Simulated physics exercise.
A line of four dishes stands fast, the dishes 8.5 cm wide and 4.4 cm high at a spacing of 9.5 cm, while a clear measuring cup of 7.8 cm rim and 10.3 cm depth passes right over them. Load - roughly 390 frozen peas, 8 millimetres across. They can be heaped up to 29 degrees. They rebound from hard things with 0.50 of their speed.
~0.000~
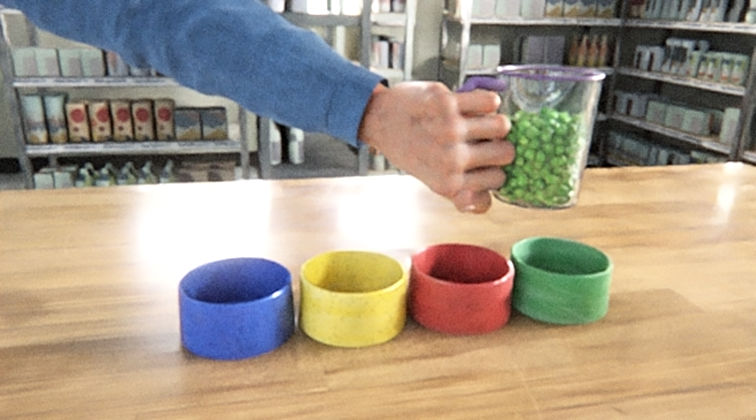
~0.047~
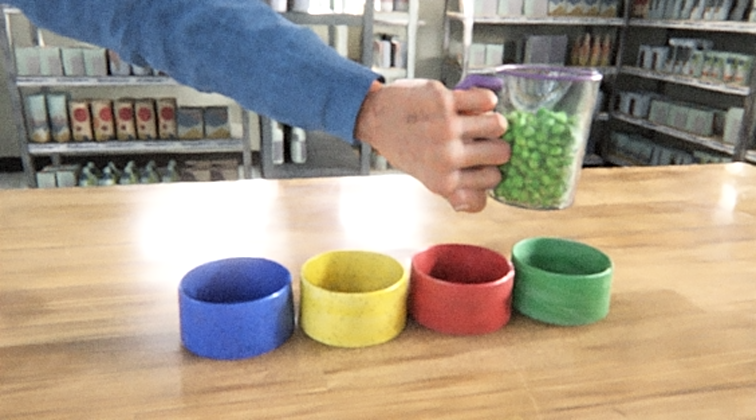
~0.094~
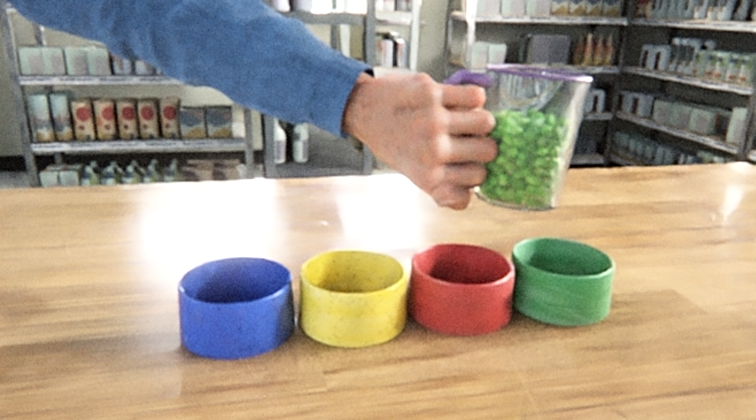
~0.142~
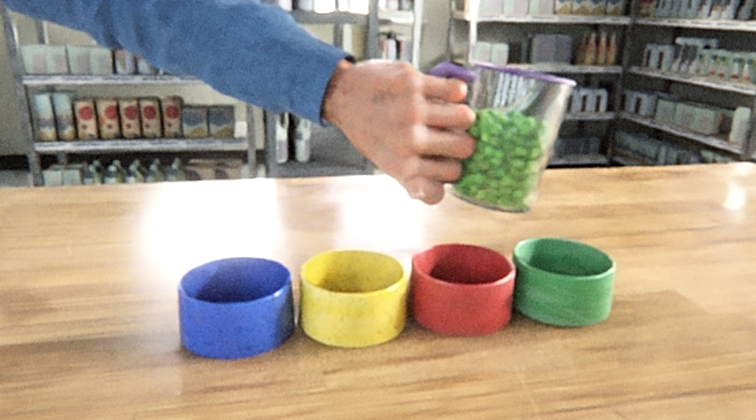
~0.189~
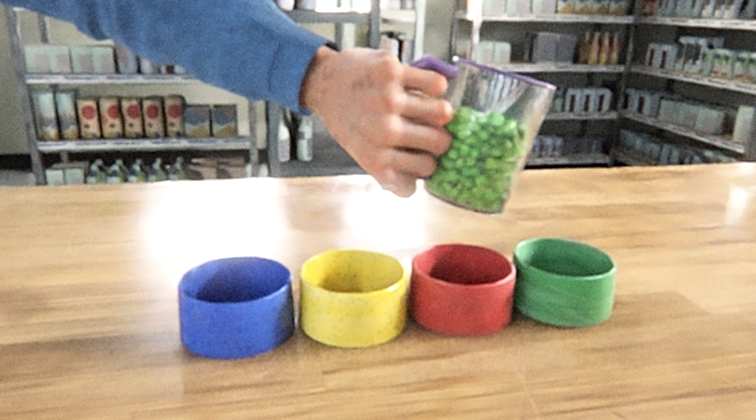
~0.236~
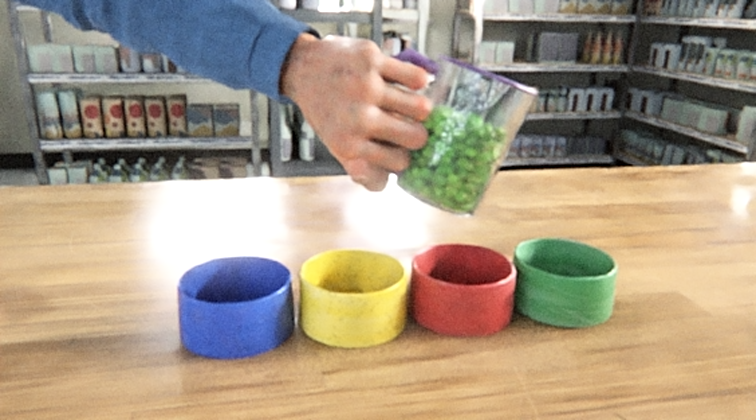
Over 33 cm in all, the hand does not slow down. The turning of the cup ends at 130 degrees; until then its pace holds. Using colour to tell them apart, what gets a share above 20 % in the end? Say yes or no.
Red: No, blue: Yes, green: No, yellow: No, counter: No.
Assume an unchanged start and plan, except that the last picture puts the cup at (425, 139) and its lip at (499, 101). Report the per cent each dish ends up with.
Red 0; blue 90; green 0; yellow 0.
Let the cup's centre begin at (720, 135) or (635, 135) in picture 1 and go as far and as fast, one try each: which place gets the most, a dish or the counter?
The winner: Red, then yellow.
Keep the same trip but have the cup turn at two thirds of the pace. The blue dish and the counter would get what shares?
Then: Blue 90; counter 10.
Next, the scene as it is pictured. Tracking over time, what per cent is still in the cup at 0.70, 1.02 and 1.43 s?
In turn: 100, 100, 0.
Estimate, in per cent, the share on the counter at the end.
About 5 per cent.
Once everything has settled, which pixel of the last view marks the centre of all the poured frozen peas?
(234, 296) or so.
Then, at 0.70 s, tilt 72 degrees; cup holds 100 %.
After 1.02 s, tilt 108 degrees; cup holds 100 %.
After 1.43 s, tilt 130 degrees; cup holds 0 %, blue 95 %.
By 2.2 s all is still; red 0 %, blue 95 %, green 0 %, yellow 0 %, counter 5 %.
